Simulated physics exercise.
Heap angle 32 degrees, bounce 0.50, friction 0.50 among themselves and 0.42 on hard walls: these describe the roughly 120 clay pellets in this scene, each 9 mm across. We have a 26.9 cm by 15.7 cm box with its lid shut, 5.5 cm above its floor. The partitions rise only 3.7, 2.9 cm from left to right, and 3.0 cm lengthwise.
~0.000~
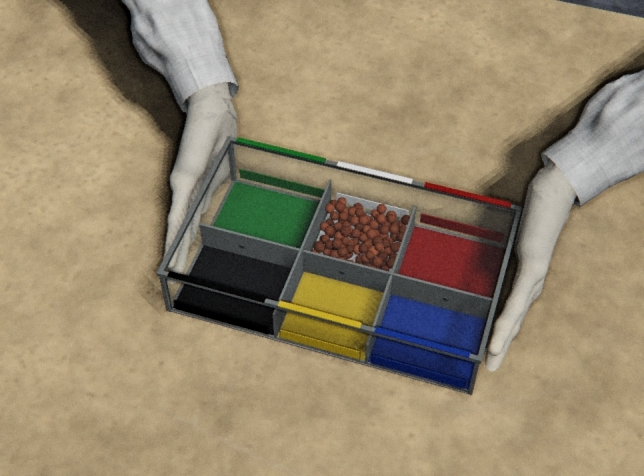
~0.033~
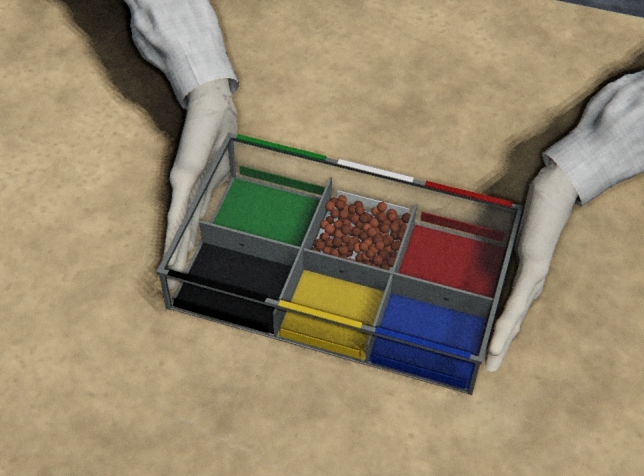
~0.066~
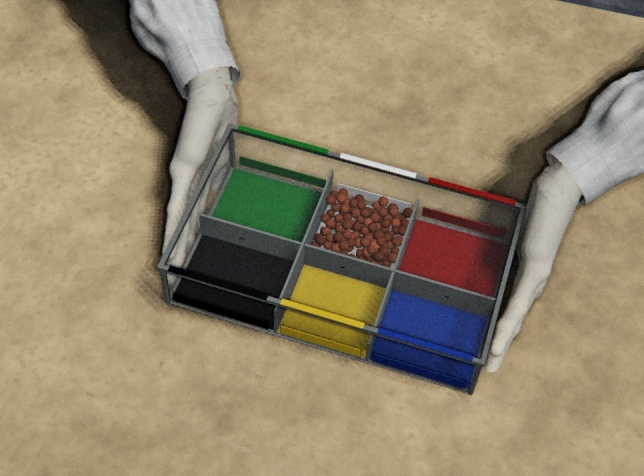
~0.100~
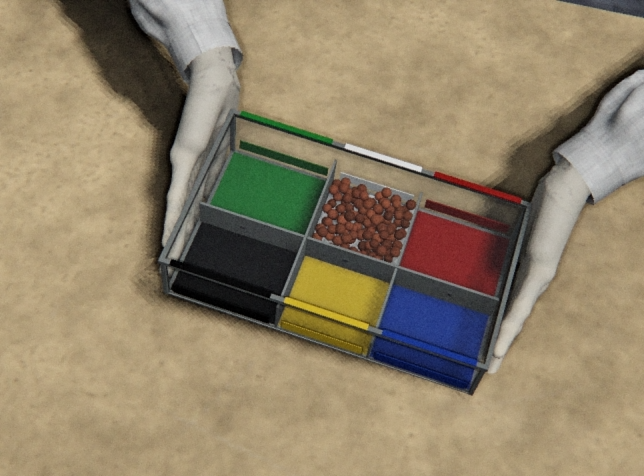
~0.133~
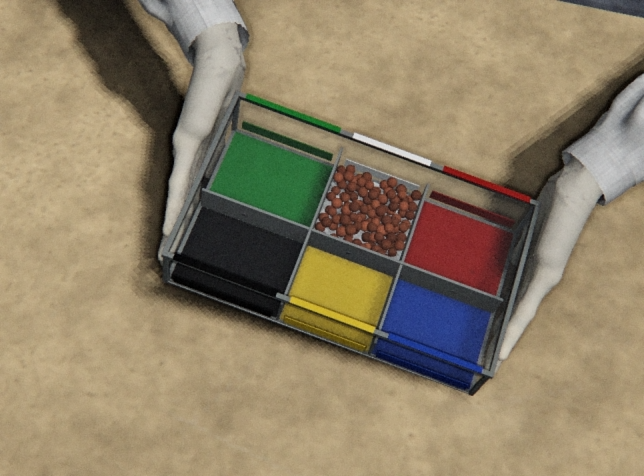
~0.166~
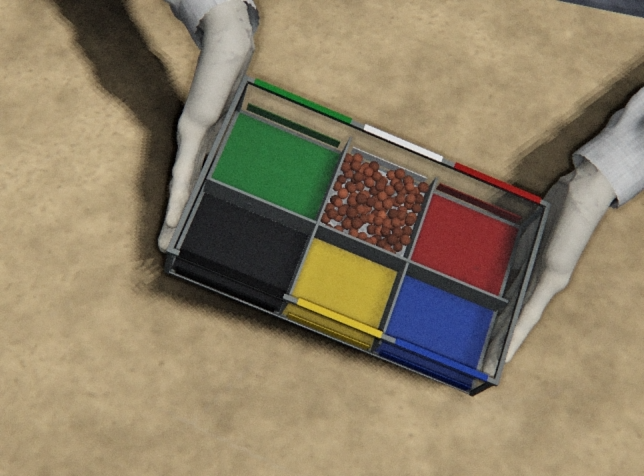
A clear box with six colored compartments, one holding reddish-brown pellets, sits level between two hands on a sandy surface, then the hands tilt it gradually toward its right front corner while the pellets stay in the white compartment.
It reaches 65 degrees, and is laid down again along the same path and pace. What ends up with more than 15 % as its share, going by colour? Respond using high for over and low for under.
Red low, blue high, green low, yellow low, white high, black low.
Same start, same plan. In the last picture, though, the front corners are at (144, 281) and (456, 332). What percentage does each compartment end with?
By the end red holds 0%, blue holds 0%, green holds 0%, yellow holds 15%, white holds 65% and black holds 20%.
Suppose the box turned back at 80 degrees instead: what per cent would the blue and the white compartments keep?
Then blue would get 70 per cent and white 20 per cent.
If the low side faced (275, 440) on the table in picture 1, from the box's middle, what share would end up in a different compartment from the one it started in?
Roughly 25 % of the pieces.
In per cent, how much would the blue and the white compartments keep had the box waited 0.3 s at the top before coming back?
You'd end up with blue at 35 per cent and white at 60 per cent.
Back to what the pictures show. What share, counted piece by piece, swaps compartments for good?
About 50 %.
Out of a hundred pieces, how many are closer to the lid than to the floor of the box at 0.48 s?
Close to 40 in a hundred.
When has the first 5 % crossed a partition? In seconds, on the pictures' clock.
That happens at about 0.45 s on the clock.
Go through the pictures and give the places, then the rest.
The first picture shows box tilt 0 degrees, front corners at (163, 272) and (477, 357); white 100 %.
The second picture shows box tilt 1 degrees, front corners at (163, 271) and (478, 358).
The third picture shows box tilt 4 degrees, front corners at (164, 266) and (480, 361), lowest corner right front.
The fourth picture shows box tilt 9 degrees, front corners at (165, 260) and (484, 365), lowest corner right front.
The fifth picture shows box tilt 15 degrees, front corners at (168, 253) and (489, 372), lowest corner right front.
The sixth picture shows box tilt 22 degrees, front corners at (173, 249) and (494, 380), lowest corner right front; white 100 %. The box's pace is about 205 degrees a second.
After 0.48 s, tilt 63 degrees; red 5 %, blue 5 %, yellow 5 %, white 85 %.
After 0.69 s, tilt 25 degrees; red 10 %, blue 35 %, white 55 %.
Then, at 1.02 s, tilt 0 degrees; red 10 %, blue 35 %, white 50 %.
At rest (1.3 s), red 10 %, blue 35 %, green 0 %, yellow 0 %, white 50 %, black 0 %.
